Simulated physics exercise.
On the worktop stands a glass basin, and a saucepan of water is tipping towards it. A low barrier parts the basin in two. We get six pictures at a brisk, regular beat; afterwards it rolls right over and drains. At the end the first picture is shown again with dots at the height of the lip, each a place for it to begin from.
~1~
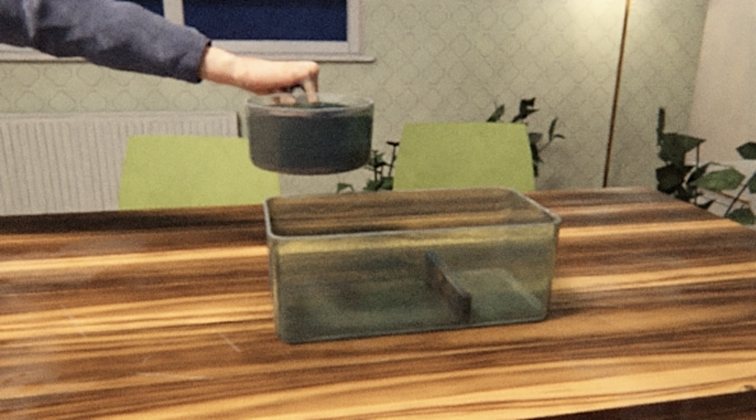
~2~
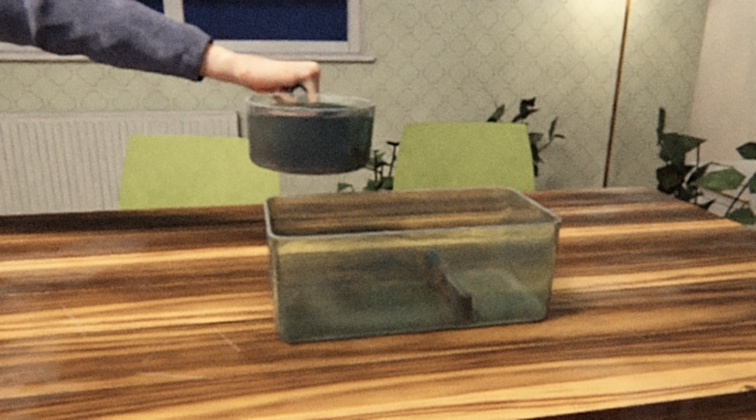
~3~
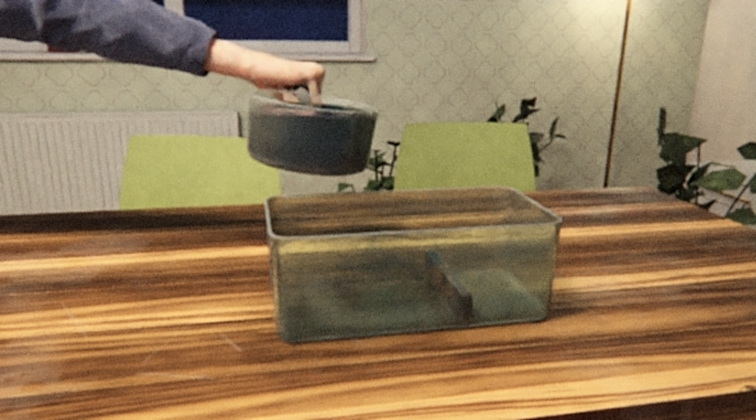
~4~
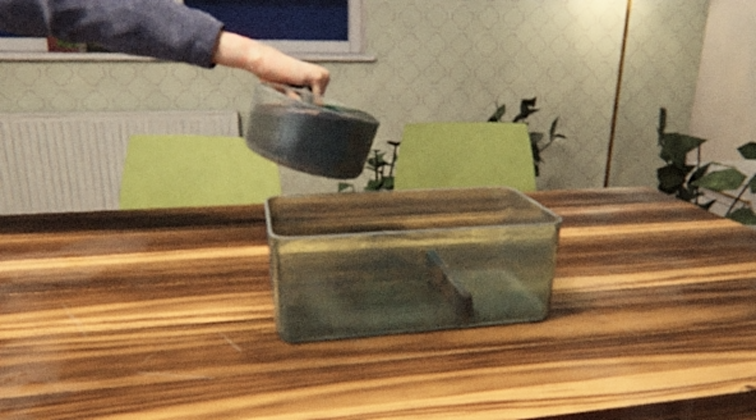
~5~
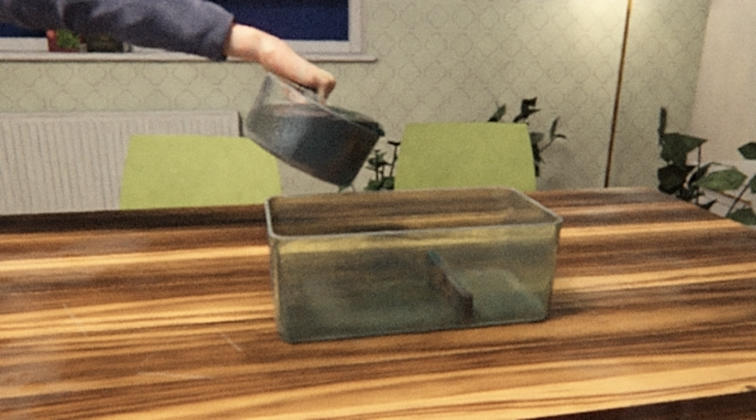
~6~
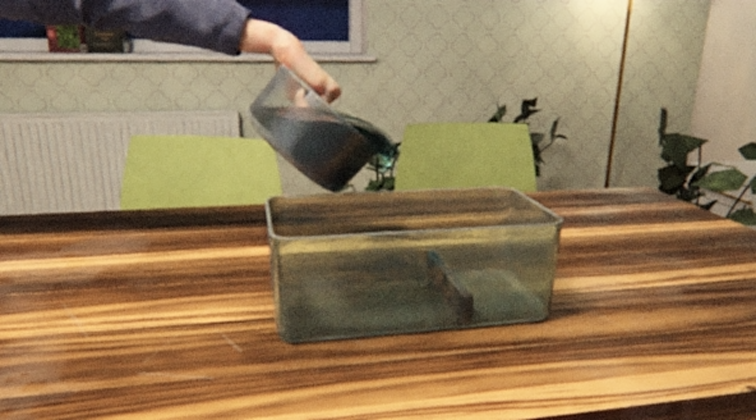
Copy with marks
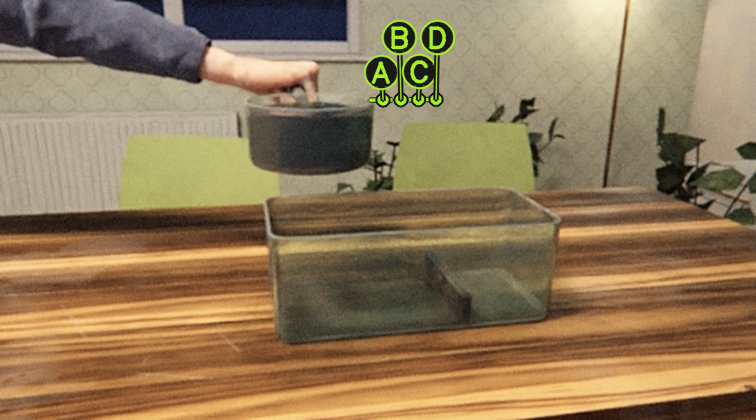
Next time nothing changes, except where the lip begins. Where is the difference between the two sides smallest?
It is C.
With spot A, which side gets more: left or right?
The left side.
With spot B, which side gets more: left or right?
More ends on the left.
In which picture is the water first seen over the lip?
Picture 5.
On the marked copy, A at (383, 100); B at (400, 99); C at (418, 99); D at (435, 99).
For spot A, about 83 % ends left of the wall and 14 % right of it; 3 % is lost outside.
For spot B, about 66 % ends left of the wall and 31 % right of it; 3 % is lost outside.
For spot C, about 52 % ends left of the wall and 47 % right of it.
For spot D, about 38 % ends left of the wall and 60 % right of it.
